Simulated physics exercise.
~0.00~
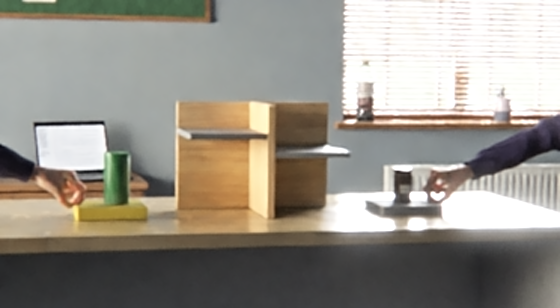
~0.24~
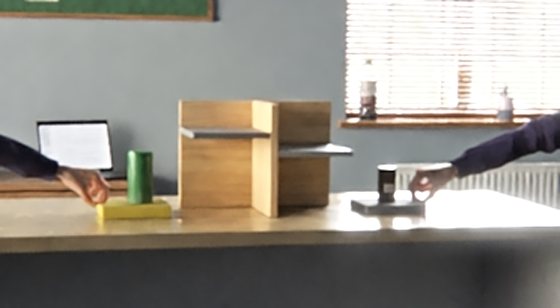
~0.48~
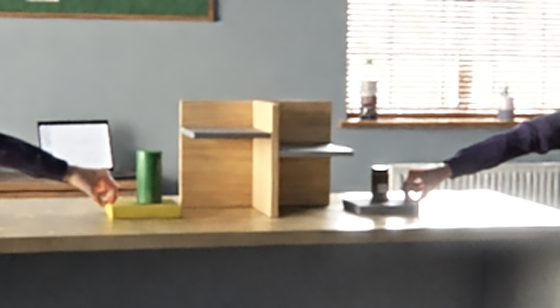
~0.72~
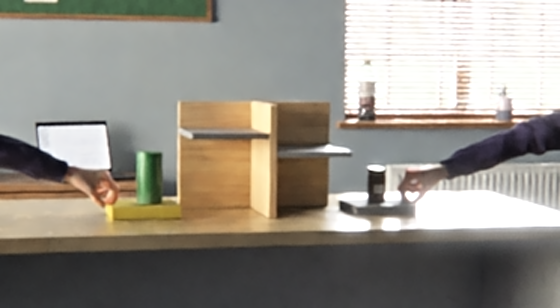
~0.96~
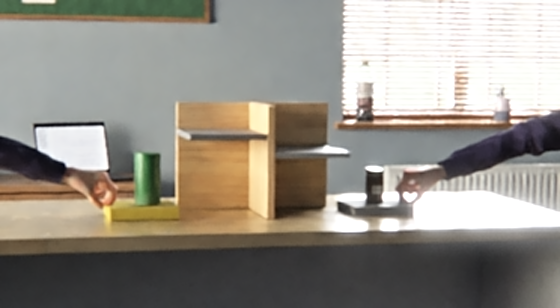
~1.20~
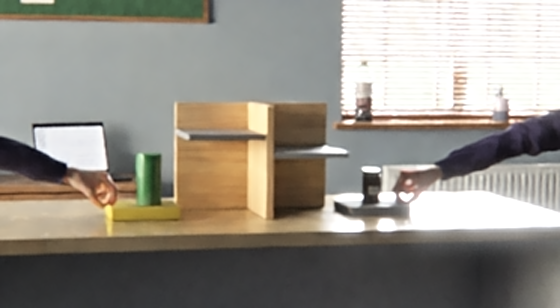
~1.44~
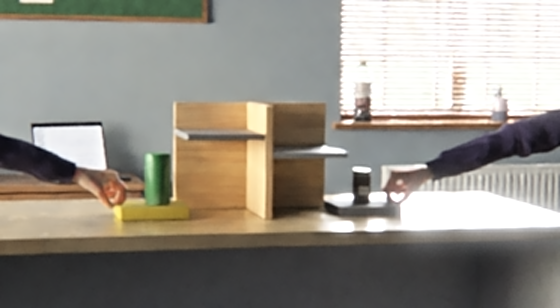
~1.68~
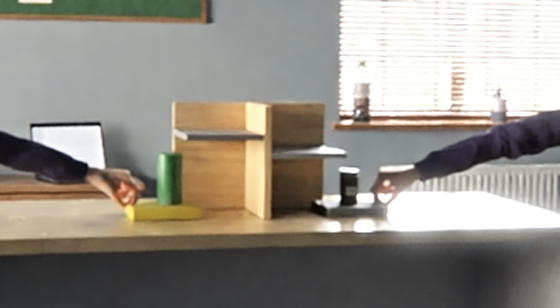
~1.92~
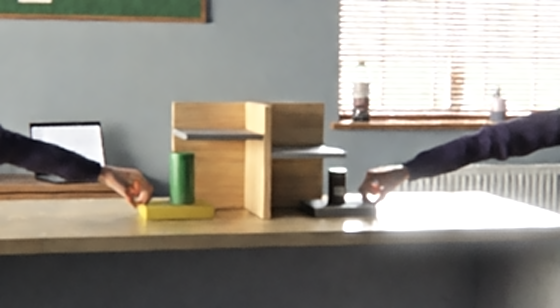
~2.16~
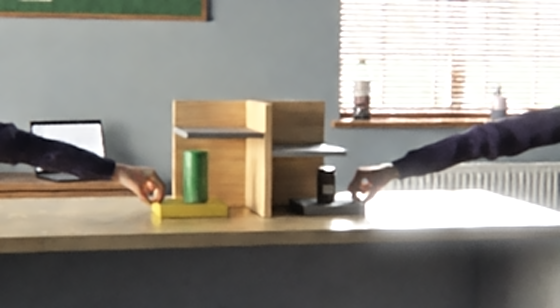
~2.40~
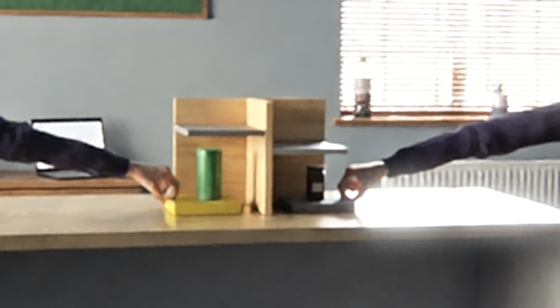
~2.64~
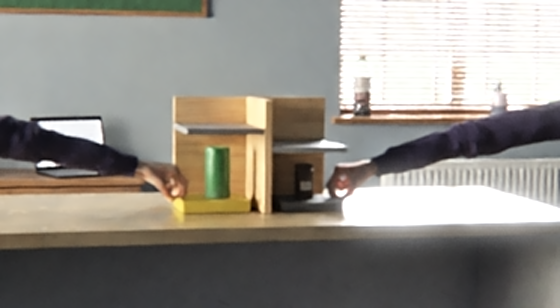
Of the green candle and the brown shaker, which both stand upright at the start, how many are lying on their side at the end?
None of them are lying down at the end. The green candle and the brown shaker both remain upright on their bases under the shelves.
